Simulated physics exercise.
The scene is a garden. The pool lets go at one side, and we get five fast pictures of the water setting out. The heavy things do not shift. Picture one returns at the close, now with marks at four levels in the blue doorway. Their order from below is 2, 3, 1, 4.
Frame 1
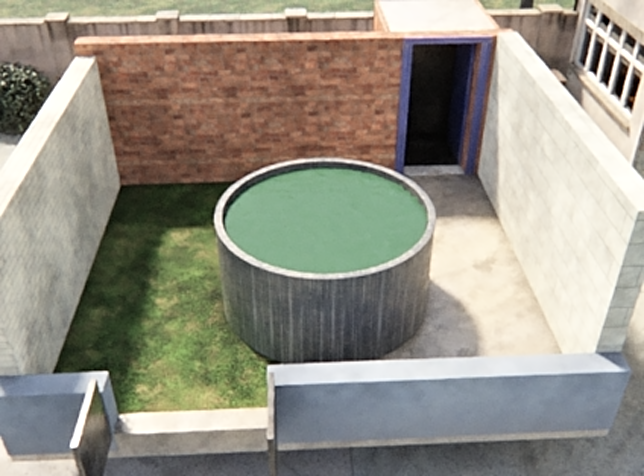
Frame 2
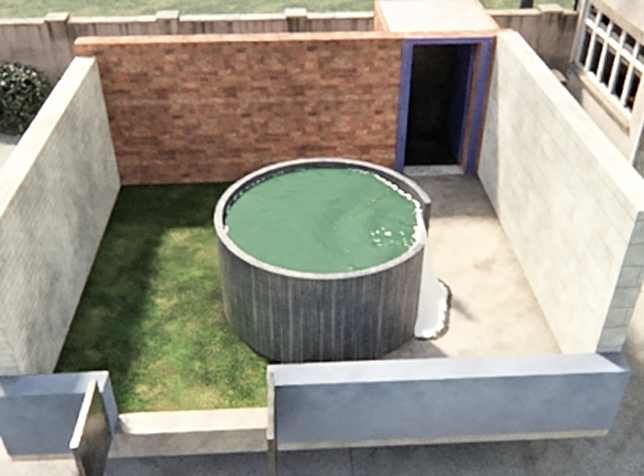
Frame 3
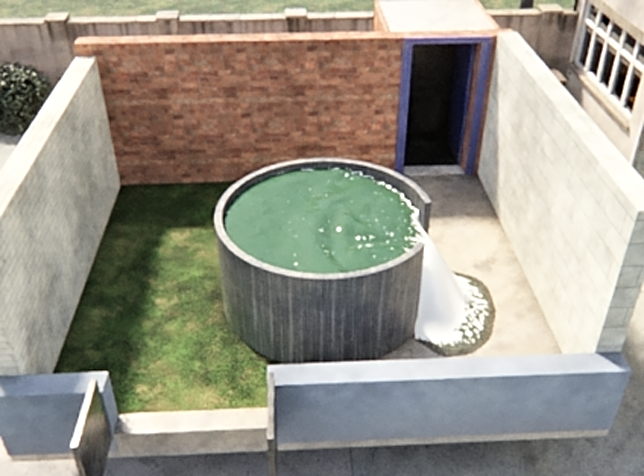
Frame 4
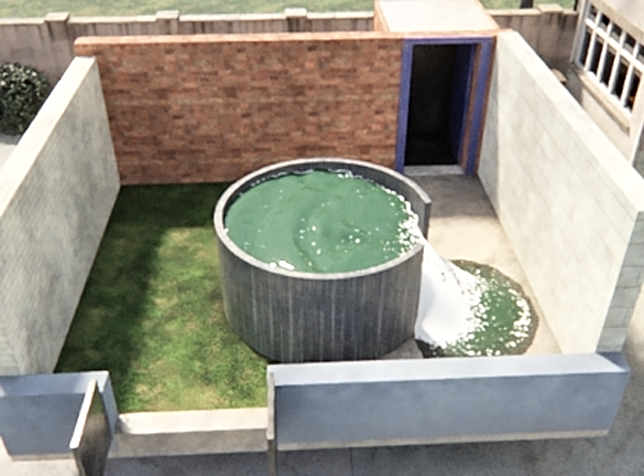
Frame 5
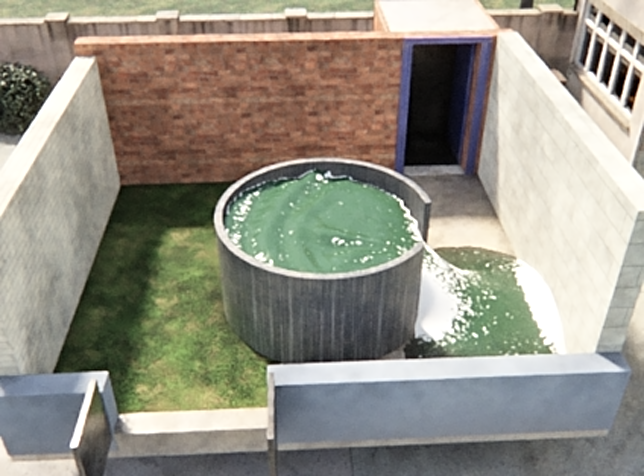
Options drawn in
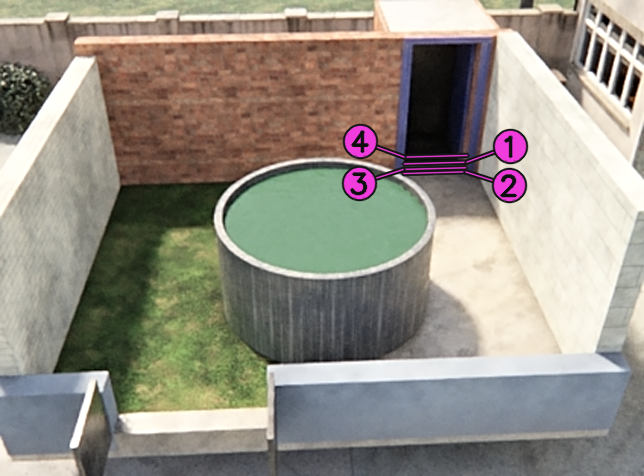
Round grey pool of green water in a walled garden splitting open at its right side, water gushing out and spreading across the paving to the right wall.
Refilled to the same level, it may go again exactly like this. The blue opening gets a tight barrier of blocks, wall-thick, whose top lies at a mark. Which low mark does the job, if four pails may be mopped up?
The limit is 4.
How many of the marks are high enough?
One of the four.
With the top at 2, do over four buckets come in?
Yes, that goes wrong.
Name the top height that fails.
1.
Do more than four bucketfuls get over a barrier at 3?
Yes, that goes wrong.
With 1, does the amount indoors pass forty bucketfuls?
No, it does not.
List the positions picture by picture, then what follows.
In the first frame, water in the pool at rest, its middle at (325, 217); foot of the blue doorway at (434, 175); open gate at (187, 364).
In the second frame, 2 % of the ground under water, visible out to (436, 281).
In the third frame, 5 % of the ground under water, visible out to (472, 280).
In the fourth frame, 10 % of the ground under water, visible out to (532, 320).
In the fifth frame, 16 % of the ground under water, visible out to (549, 296).
In magenta, 1 at (435, 163); 2 at (434, 172); 3 at (434, 168); 4 at (436, 156); from the bottom up 2, 3, 1, 4.
Choosing 1, about 12 bucketfuls get in.
Choosing 2, dozens of bucketfuls pour in.
Choosing 3, dozens of bucketfuls pour in.
Choosing 4, a bucket or two gets in.
